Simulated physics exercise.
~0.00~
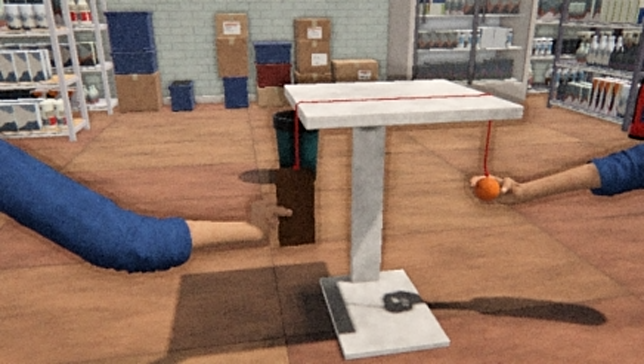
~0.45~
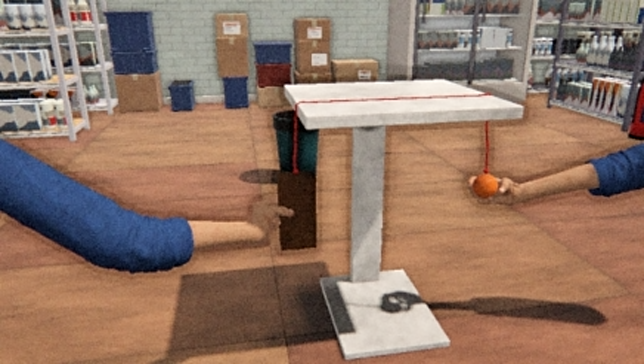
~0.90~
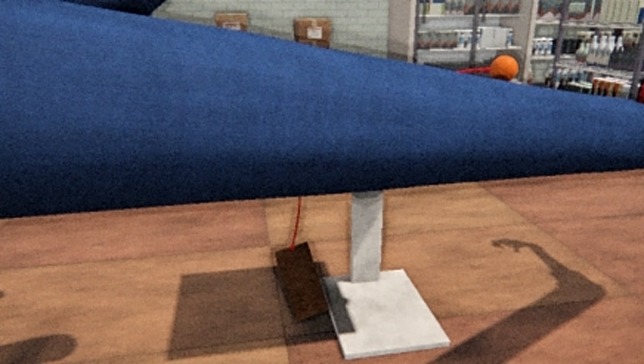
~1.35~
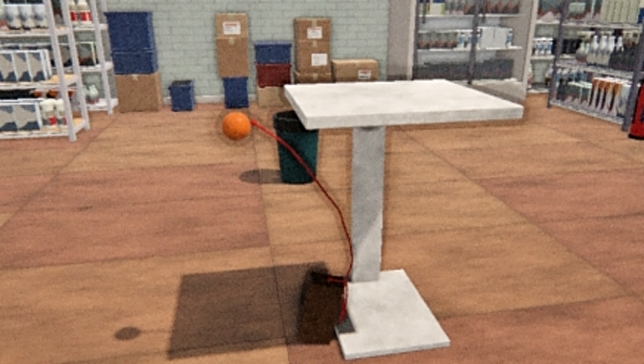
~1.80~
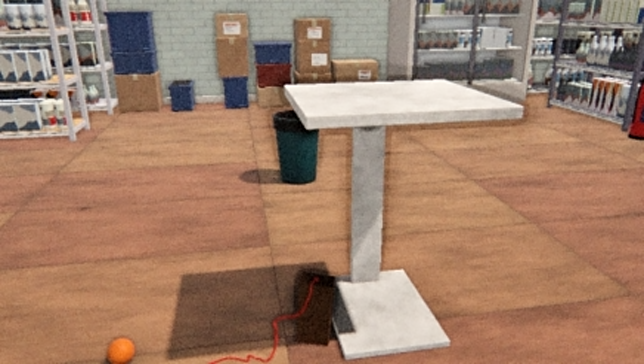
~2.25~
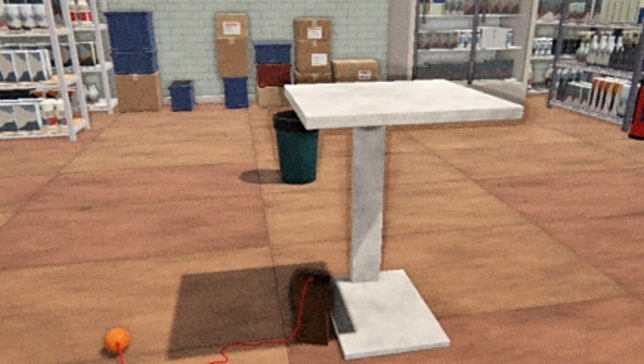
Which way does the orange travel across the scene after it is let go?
It travels to the left, going from the right side of the stand past the top and down to the floor at the lower left.
A dark brown brick and an orange hang on one red string, held by blue-sleeved arms on the left and right of a white pedestal stand in a storeroom with shelves and boxes, seen from the front and slightly above. The hands let go, and the brick drops to the floor while the orange is pulled up to the top. A blue sleeve fills much of the view. The orange then flies over to the left, trailing the string, and drops. It ends on the floor at the lower left, with the brick leaning beside the base.
